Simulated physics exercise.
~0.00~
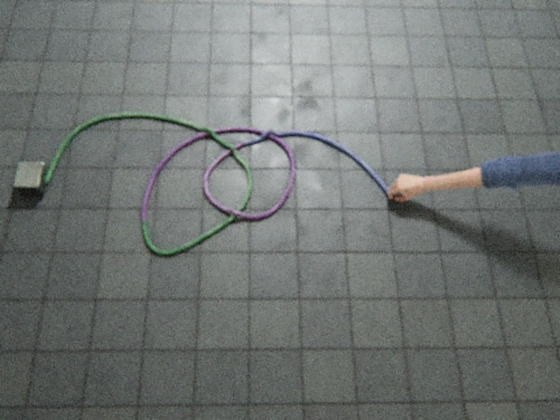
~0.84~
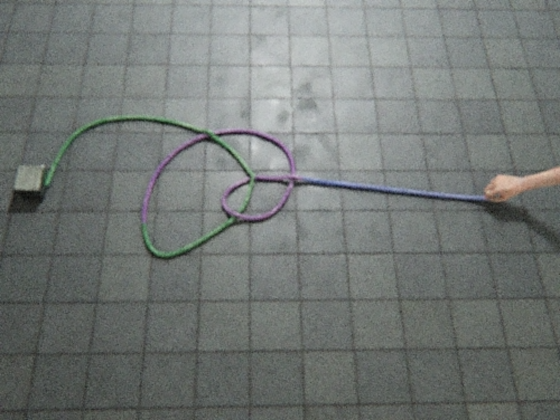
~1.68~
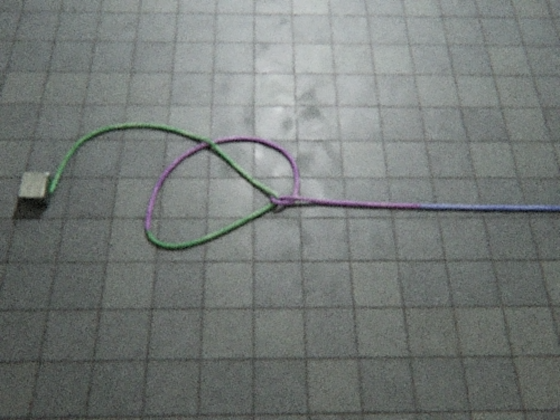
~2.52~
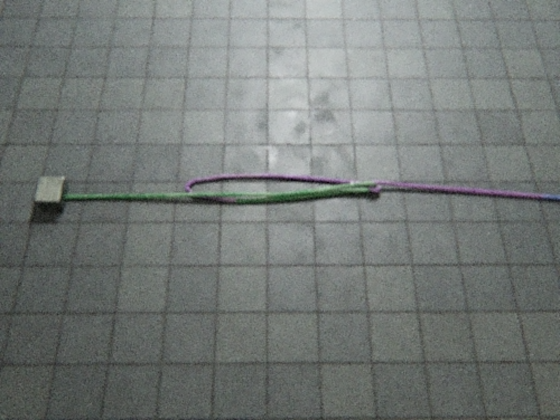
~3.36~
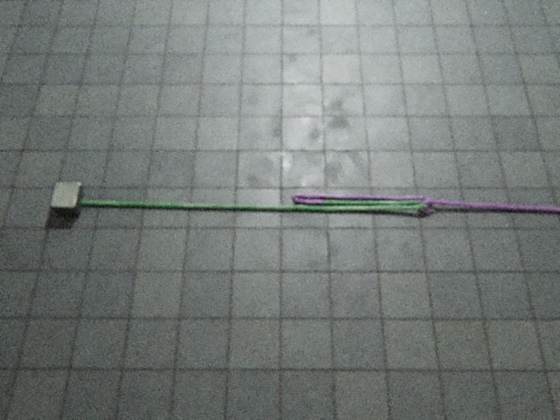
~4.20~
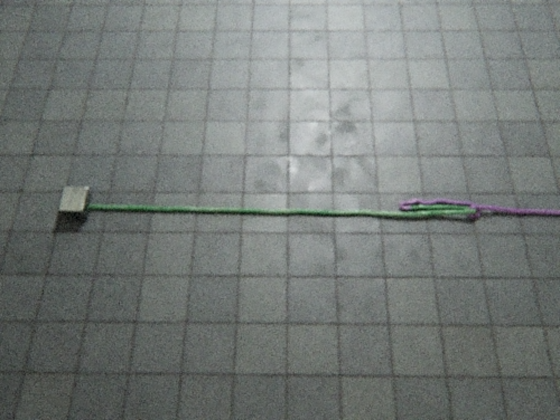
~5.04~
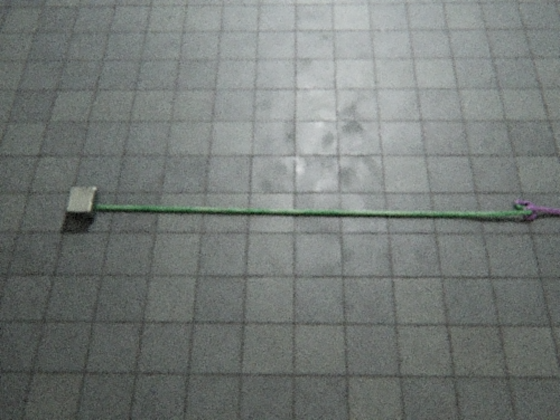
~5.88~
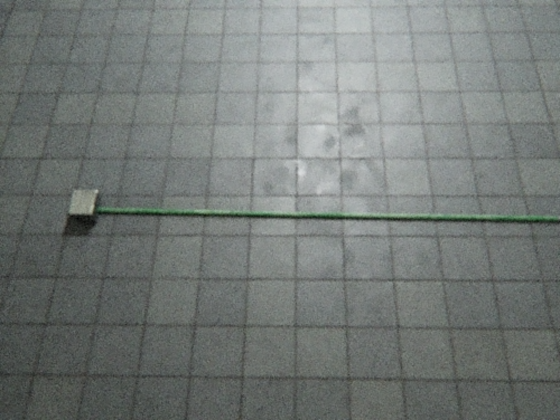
A hand pulls the looped rope rightward until its loops shrink and it lies straight.
